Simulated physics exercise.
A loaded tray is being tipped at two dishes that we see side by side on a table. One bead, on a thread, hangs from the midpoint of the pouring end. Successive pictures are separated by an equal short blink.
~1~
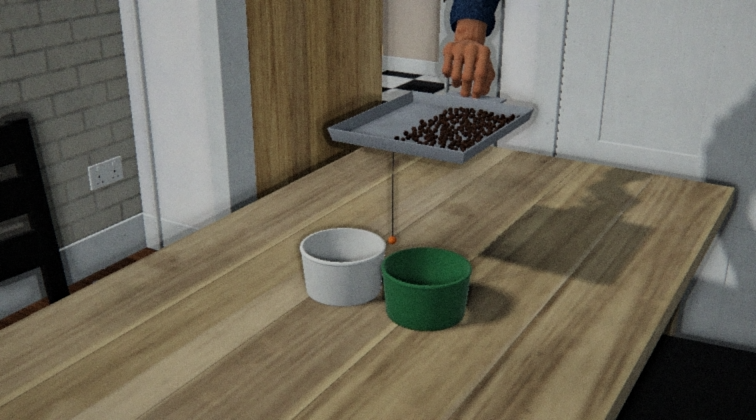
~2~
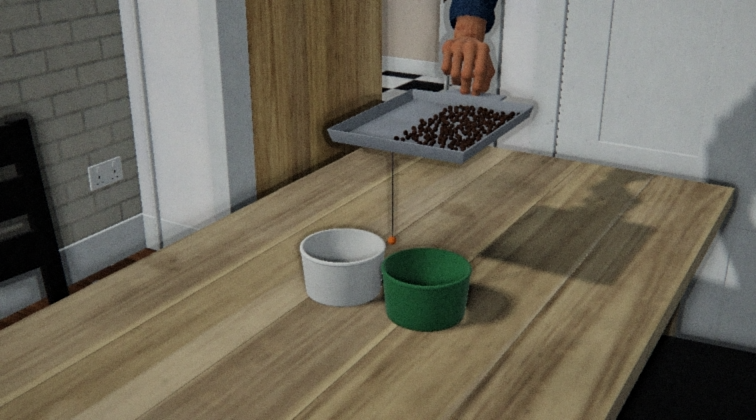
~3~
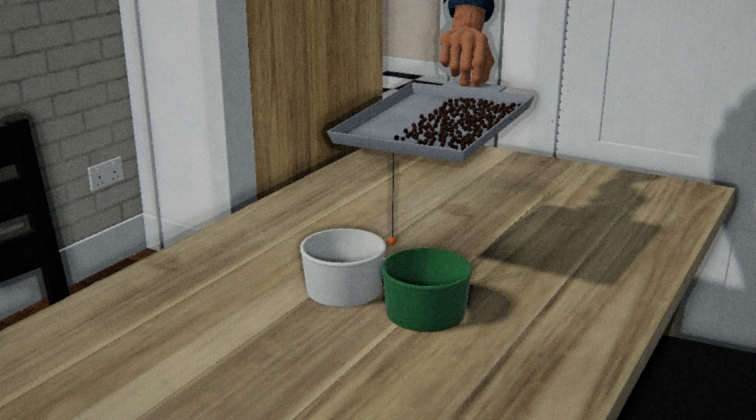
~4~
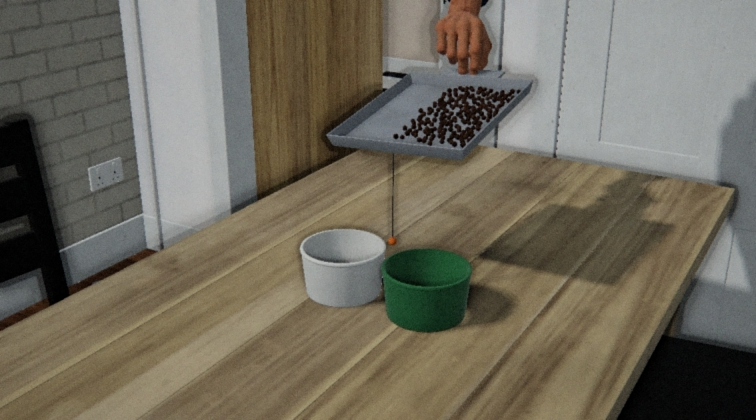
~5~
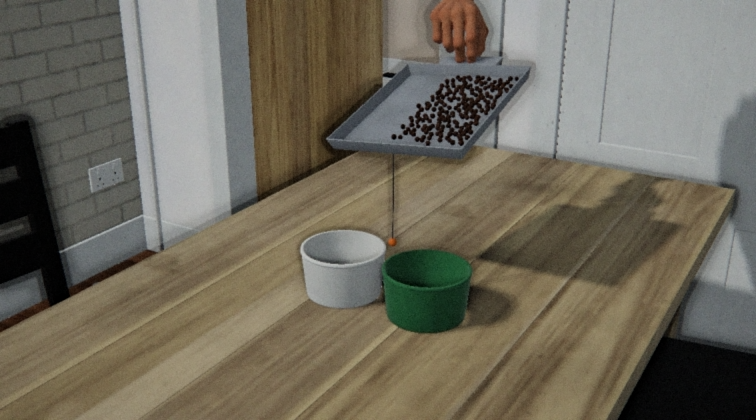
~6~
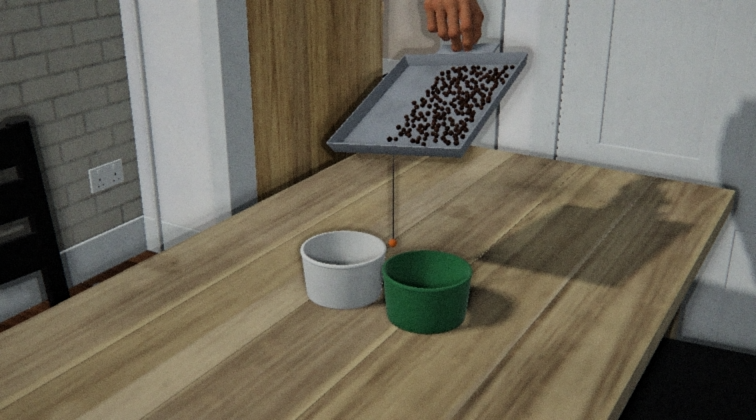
At first, a hand holds a grey tray of small dark brown berries almost level above a wooden table, where a white dish and a green dish sit side by side. The hand then raises the tray's far side, steepening its tilt toward the dishes, and the berries begin shifting slightly down it.
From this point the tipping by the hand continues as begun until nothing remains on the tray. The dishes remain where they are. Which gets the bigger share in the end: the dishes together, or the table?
Well, most of it stays in the dishes by the end.
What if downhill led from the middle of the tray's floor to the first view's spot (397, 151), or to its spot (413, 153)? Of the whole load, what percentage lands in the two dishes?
You'd get 70 per cent the first time and 80 per cent the second time.
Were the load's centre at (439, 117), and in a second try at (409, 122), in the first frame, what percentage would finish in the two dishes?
Near 90 and 100 percent respectively.
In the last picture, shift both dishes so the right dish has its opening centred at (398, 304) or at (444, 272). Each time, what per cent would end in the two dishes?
Near 0 % and 70 %.
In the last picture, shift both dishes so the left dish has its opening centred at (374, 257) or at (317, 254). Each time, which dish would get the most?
At the first place the left-hand dish, at the second the dish on the left.
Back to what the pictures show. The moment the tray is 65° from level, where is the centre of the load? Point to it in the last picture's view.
Somewhere about pixel (353, 158).
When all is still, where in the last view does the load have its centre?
Centre at rest, last view: Approx. (337, 285).
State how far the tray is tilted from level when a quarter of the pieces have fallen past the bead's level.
Roughly 70 degrees.
Just after the last frame, tray tipped steeply; roughly two thirds on the tray; just a few in the left dish; just a few outside both; roughly a third in the air.
A moment on, tray tipped past a quarter turn; about a tenth on the tray; roughly two thirds in the left dish; roughly a quarter outside both; about a tenth in the air.
Further on, tray tipped past a quarter turn; the larger part in the left dish; roughly a quarter outside both.
When it is over, tray tipped past a quarter turn; not one in the right dish; the larger part in the left dish; roughly a quarter outside both.
